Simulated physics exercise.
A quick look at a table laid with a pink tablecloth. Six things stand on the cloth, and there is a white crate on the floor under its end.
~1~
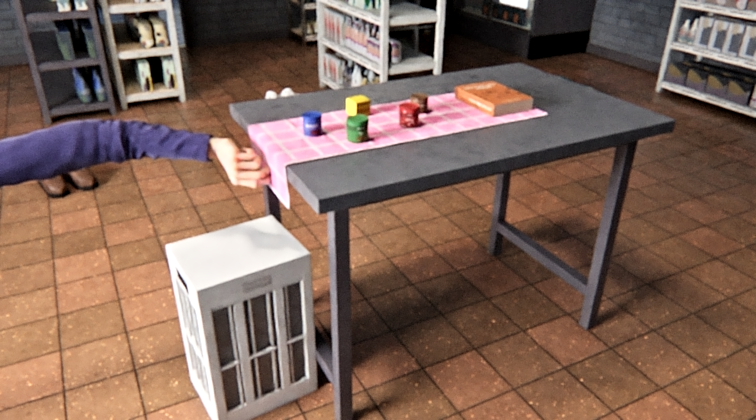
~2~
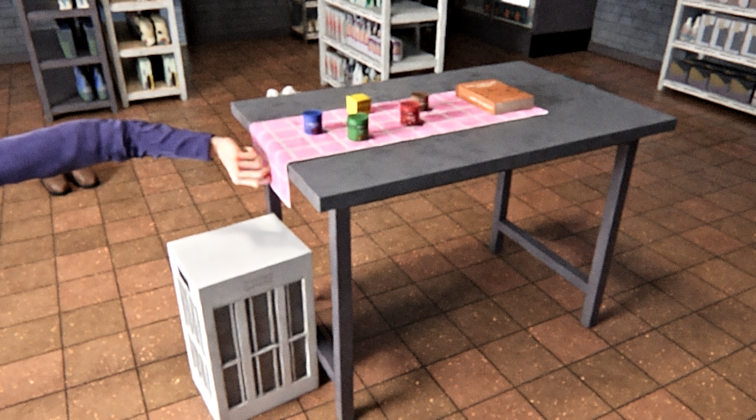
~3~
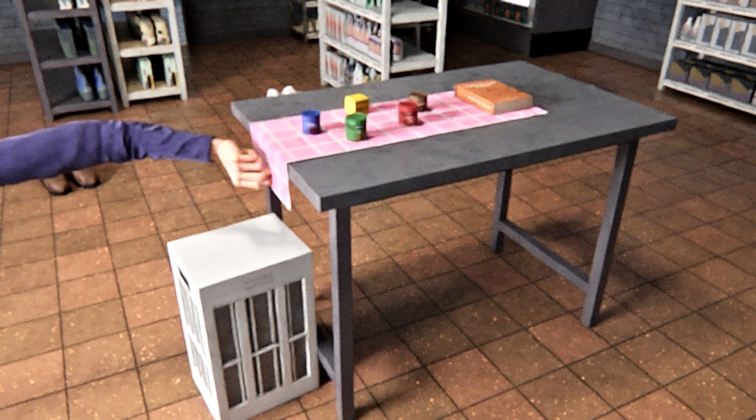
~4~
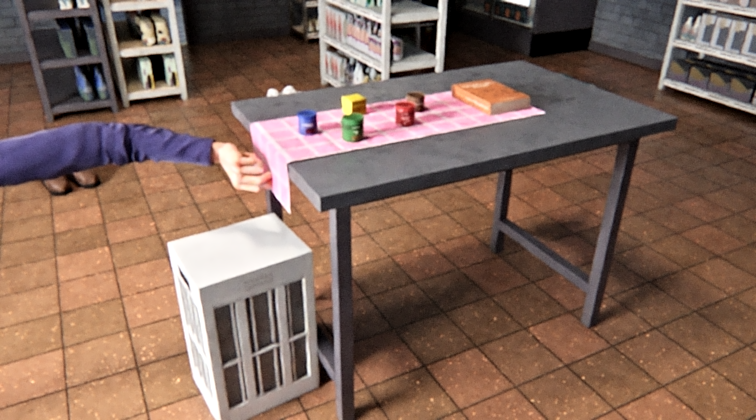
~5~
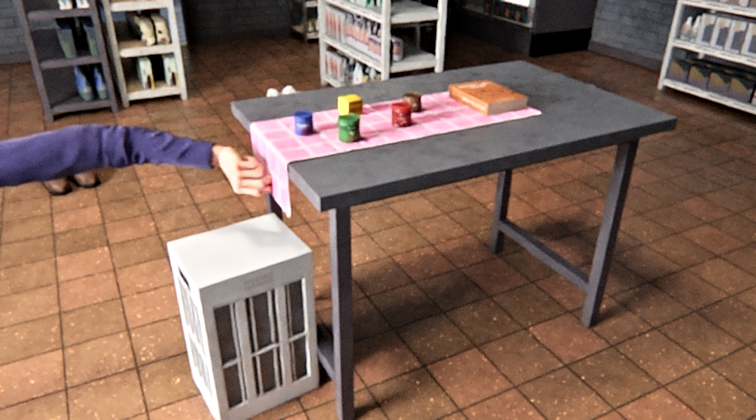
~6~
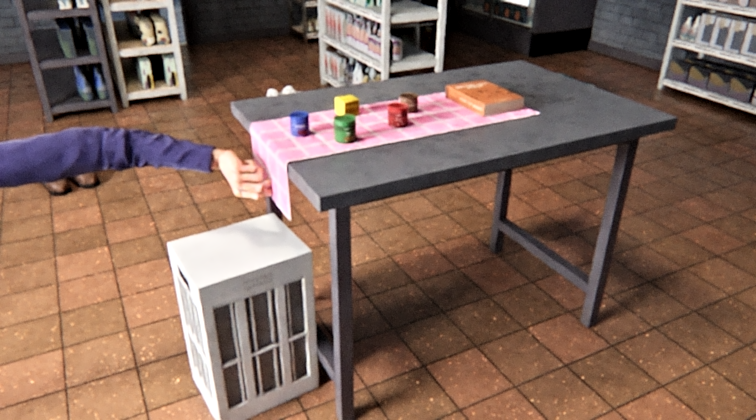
In a room with a brown tiled floor and stocked shelves behind, a grey table is seen from slightly above by a still camera. A pink checked cloth carries blue, green, red and brown pots, a yellow cube and an orange-brown block, with a white crate below its left end. A purple-sleeved arm at left holds the cloth's hanging end and draws it slightly leftward and down, the objects shifting slowly with it.
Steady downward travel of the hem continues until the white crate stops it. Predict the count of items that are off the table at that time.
Exactly one goes over.
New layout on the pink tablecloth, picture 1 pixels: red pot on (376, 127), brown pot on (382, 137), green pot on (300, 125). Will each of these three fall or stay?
Outcome: Red pot is still in place, brown pot is still in place, green pot is gone.
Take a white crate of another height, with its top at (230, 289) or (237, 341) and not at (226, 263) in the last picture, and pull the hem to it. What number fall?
That would be 2 and 4.
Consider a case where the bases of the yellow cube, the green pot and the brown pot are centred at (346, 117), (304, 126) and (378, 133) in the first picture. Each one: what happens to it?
The yellow cube is still on top, the green pot is off the top, the brown pot is still on top.
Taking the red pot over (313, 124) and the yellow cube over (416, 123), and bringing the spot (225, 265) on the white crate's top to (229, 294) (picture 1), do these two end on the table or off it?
The red pot ends up off the top and the yellow cube ends up still on top.
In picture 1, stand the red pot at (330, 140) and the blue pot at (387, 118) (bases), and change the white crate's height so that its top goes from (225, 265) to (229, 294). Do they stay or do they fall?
Outcome: Red pot is gone; blue pot keeps its perch.
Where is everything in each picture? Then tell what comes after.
In the first picture, hem (289, 209); blue pot (312, 115); green pot (357, 118); yellow cube (358, 99); red pot (409, 106); brown pot (419, 96); top of the crate (225, 265).
In the second picture, hem (291, 208); blue pot (312, 113).
In the third picture, hem (290, 210); green pot (356, 116).
In the fourth picture, hem (290, 214); yellow cube (354, 97); top of the crate (227, 263).
In the fifth picture, hem (290, 217); red pot (402, 105).
In the sixth picture, hem (291, 221); blue pot (299, 115); green pot (345, 118); yellow cube (347, 98); red pot (398, 105); brown pot (409, 95).
Early on, hem near (272, 214); all still up.
Midway, hem on the crate; blue pot gone.
Finally, hem on the crate; blue pot gone. The answer is one.
